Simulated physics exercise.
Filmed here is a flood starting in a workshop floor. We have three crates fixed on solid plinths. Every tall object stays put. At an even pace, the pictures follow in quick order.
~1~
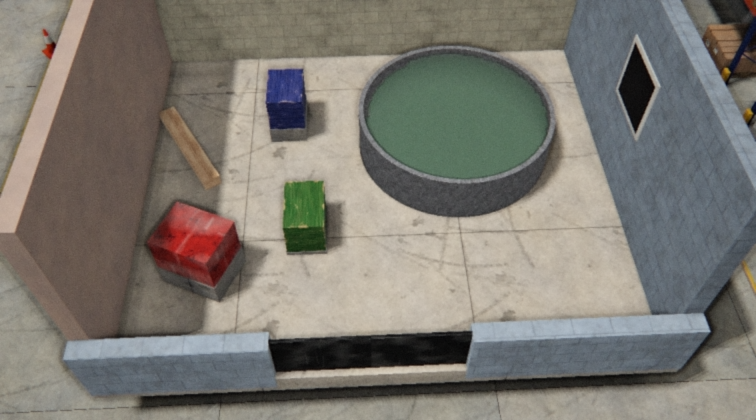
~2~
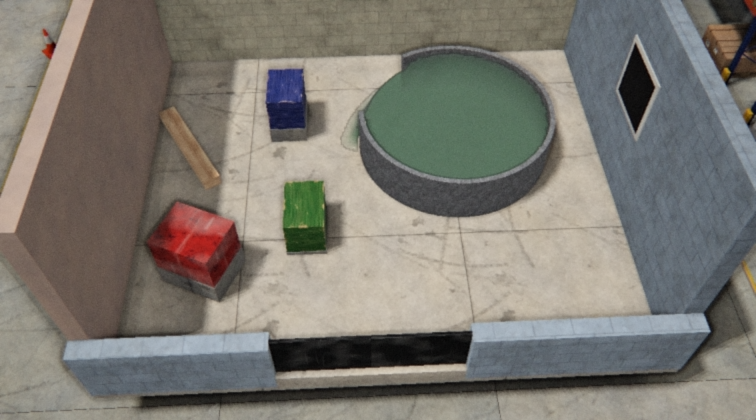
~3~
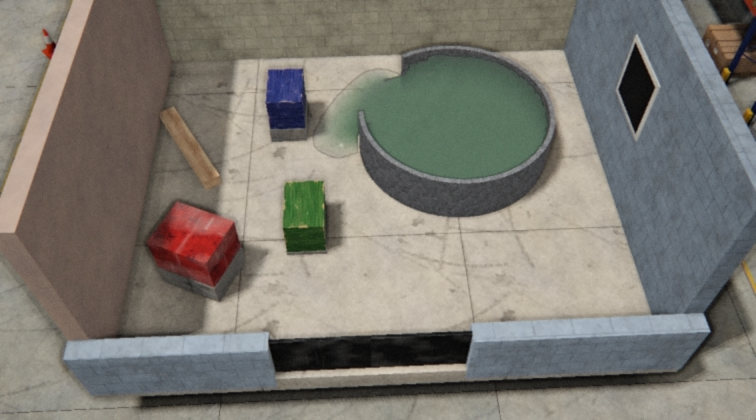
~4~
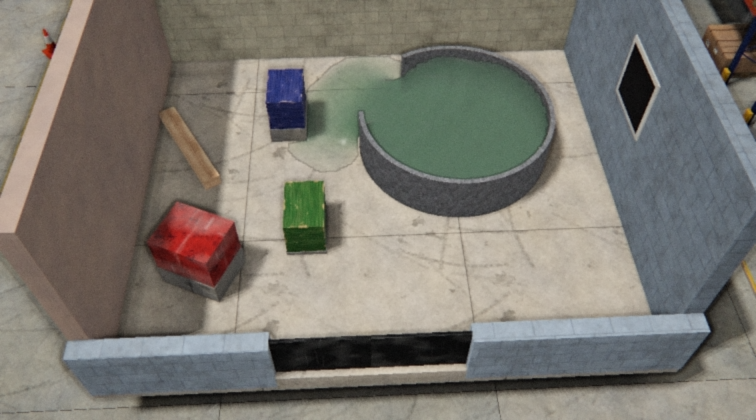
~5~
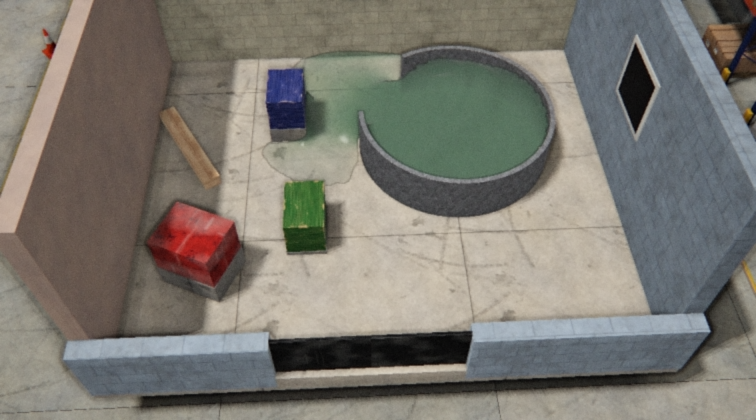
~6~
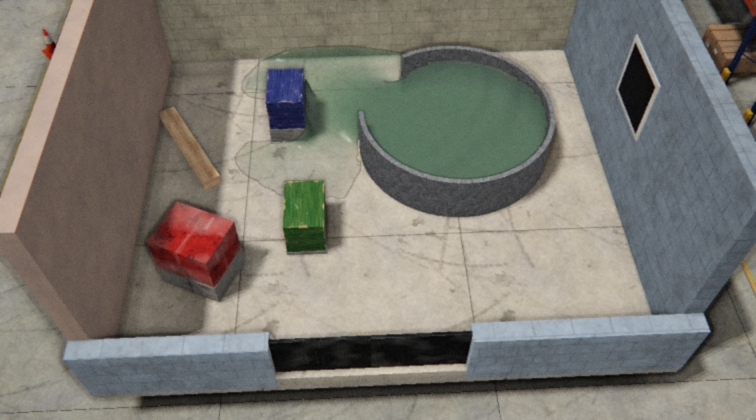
Workshop floor with a round tank of green water opening at its left side, water spreading out around a blue block.
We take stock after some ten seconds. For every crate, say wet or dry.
In order: The blue crate is reached by the water. The red crate is missed by the water. The green crate is reached by the water.
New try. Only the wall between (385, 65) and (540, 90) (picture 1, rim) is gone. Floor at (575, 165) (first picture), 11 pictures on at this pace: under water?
Outcome: Submerged.
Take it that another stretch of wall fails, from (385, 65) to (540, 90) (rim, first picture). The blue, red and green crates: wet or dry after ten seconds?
Well, blue crate stays clear and red crate stays clear, but green crate is doused.
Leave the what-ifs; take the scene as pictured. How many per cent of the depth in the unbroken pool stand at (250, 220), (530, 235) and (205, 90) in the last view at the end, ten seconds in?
Around 16, 20 and 20 %.
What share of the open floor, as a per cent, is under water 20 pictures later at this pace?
Near 70 in a hundred.
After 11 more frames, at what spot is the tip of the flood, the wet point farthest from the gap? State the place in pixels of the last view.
Pixel estimate: (134, 256).
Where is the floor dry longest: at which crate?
Go for the red-painted one.
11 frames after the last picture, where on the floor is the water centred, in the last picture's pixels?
Somewhere around (373, 124) in the last view.
A moment on, water covers 25 % of the floor; the blue crate water round its plinth, the red crate not reached, the green crate water round its plinth.
Next, water covers 45 % of the floor; the blue crate water round its plinth, the red crate water round its plinth, the green crate water round its plinth.
Then, water covers 70 % of the floor; the blue crate water round its plinth, the red crate water round its plinth, the green crate water round its plinth.
Later, water covers 100 % of the floor; the blue crate water round its plinth, the red crate water round its plinth, the green crate water round its plinth.
In the end, water covers 100 % of the floor; the blue crate was topped, the red crate stayed above the water, the green crate was topped.
